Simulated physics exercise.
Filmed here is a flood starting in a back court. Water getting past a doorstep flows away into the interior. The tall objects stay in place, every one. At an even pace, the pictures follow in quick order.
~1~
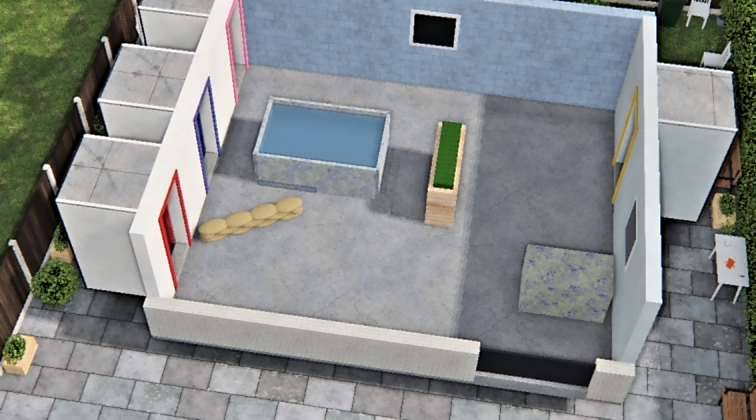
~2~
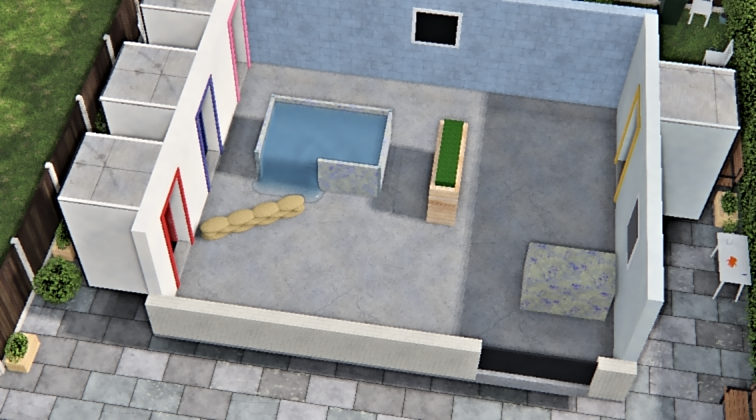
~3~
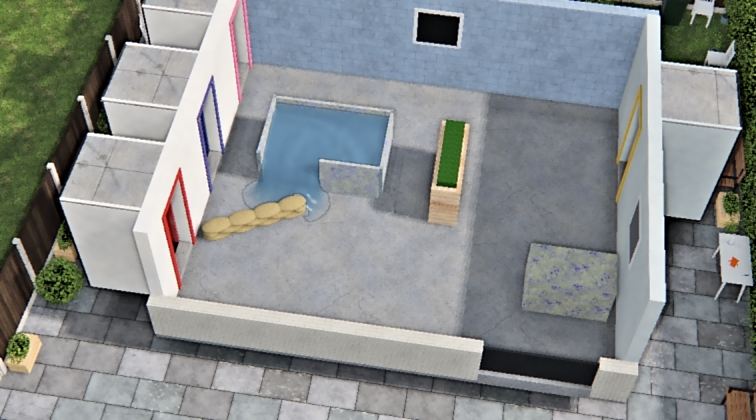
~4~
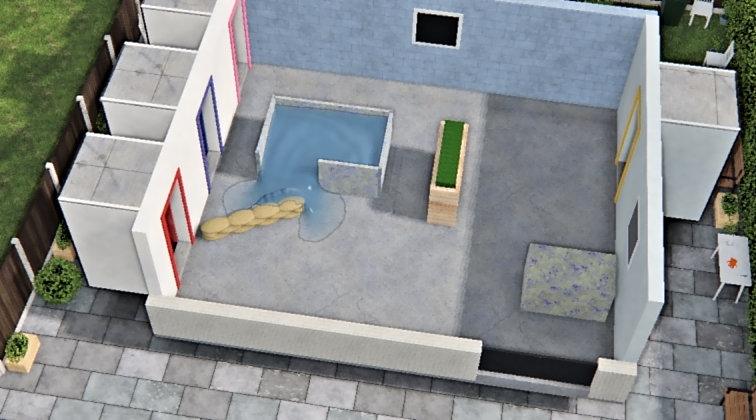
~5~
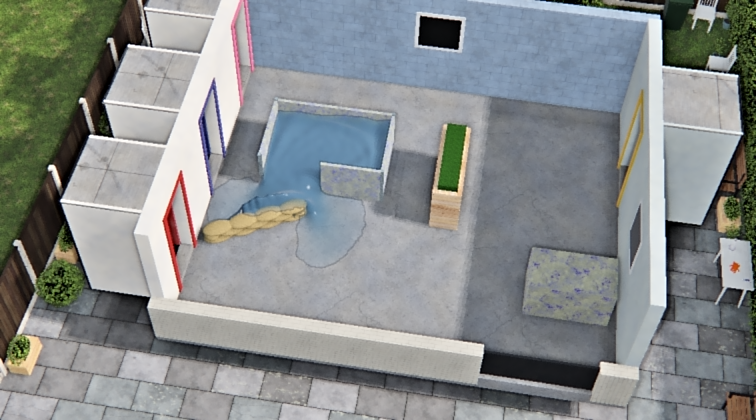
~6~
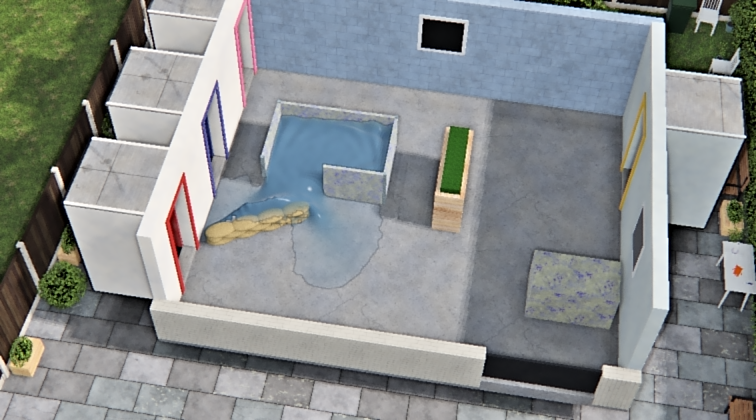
Water pouring from a gap in an open tank, washing around a row of sandbags and spreading across a grey courtyard floor.
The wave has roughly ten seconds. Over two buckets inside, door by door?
In order: Most likely the red door gets two buckets or less, most likely the pink door gets two buckets or less, most likely the yellow door gets two buckets or less, most likely the blue door gets too much water.
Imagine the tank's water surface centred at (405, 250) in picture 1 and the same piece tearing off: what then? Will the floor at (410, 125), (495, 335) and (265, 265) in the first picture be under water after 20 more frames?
Spot one is not touched, spot two is touched, spot three is touched.
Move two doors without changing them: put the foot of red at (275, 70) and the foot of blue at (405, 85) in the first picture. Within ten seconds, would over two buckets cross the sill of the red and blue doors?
As it turns out, the red runs past it while the blue keeps within it.
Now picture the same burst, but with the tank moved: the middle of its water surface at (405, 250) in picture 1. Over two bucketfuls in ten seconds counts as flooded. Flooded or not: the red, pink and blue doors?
Red exceeds the threshold, pink falls short, blue falls short.
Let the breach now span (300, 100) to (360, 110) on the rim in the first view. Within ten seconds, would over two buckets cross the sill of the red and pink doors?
Briefly, red door remains below the line and pink door crosses the line.
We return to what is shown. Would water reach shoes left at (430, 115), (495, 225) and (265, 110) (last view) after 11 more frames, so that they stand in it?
In turn, the points end up high and dry, high and dry and soaked.
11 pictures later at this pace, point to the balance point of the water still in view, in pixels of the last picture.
(301, 208).
A moment on, water covers 30 % of the floor; the red door wet at the sill, nothing in, the pink door not reached, the yellow door not reached, the blue door wet at the sill, nothing in.
Next, water covers 50 % of the floor; the red door under two buckets in, the pink door wet at the sill, nothing in, the yellow door not reached, the blue door under two buckets in.
Then, water covers 55 % of the floor; the red door under two buckets in, the pink door wet at the sill, nothing in, the yellow door not reached, the blue door over two buckets in.
Later, water covers 75 % of the floor; the red door under two buckets in, the pink door wet at the sill, nothing in, the yellow door not reached, the blue door far over two buckets in.
In the end, water covers 95 % of the floor; the red door under two buckets in, the pink door wet at the sill, nothing in, the yellow door wet at the sill, nothing in, the blue door far over two buckets in.
